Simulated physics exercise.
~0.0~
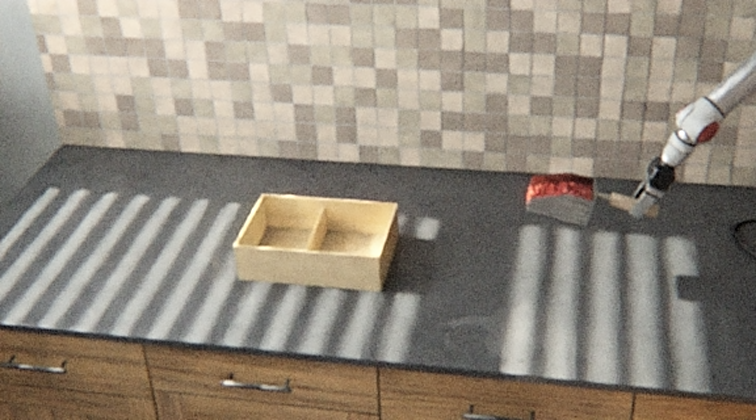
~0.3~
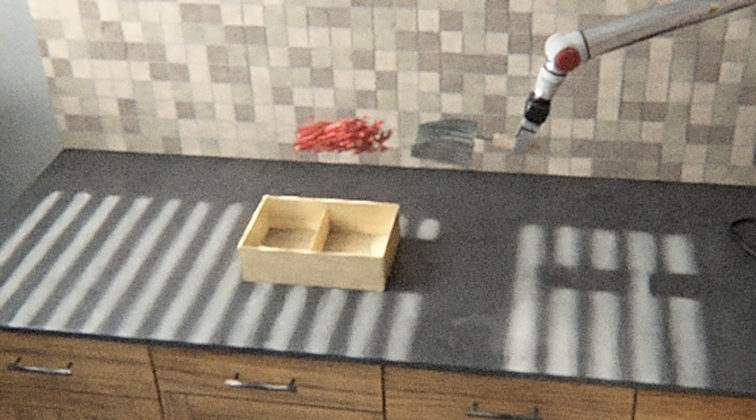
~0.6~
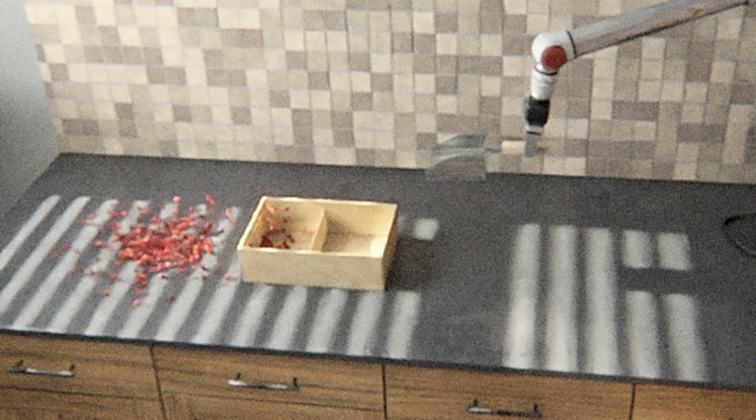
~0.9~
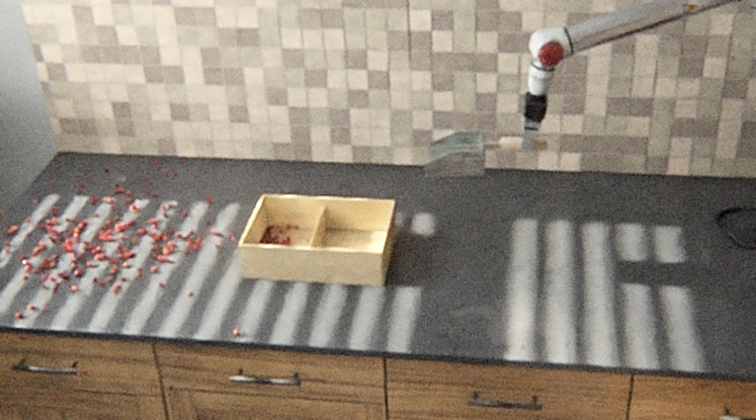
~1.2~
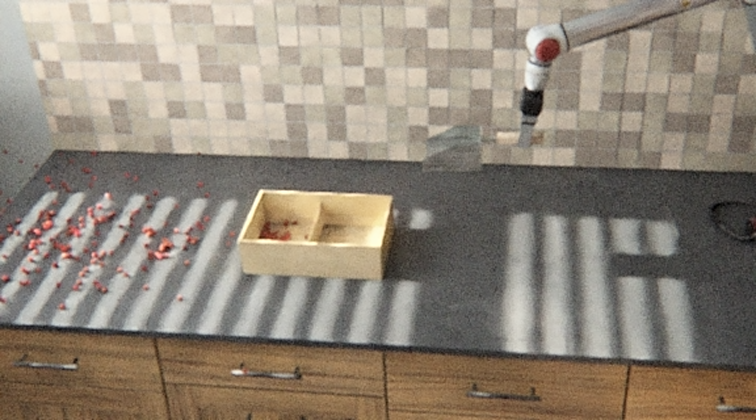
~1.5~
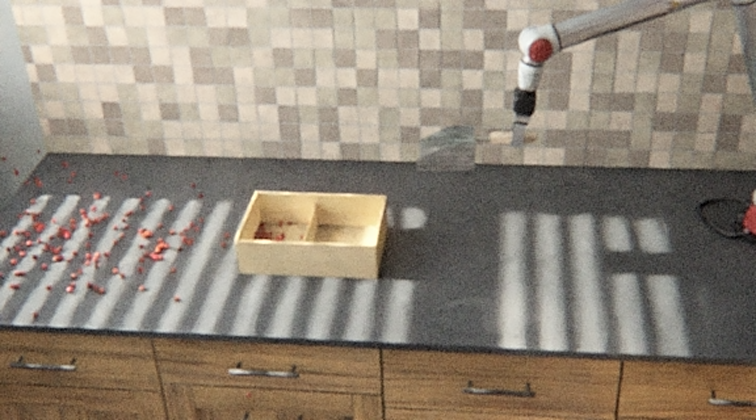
A robot arm swung a scoop of red beads left above a dark counter, flinging them past a divided wooden box; most scattered across the counter's left side, a few landed in the box's left compartment, and the emptied scoop stayed raised.
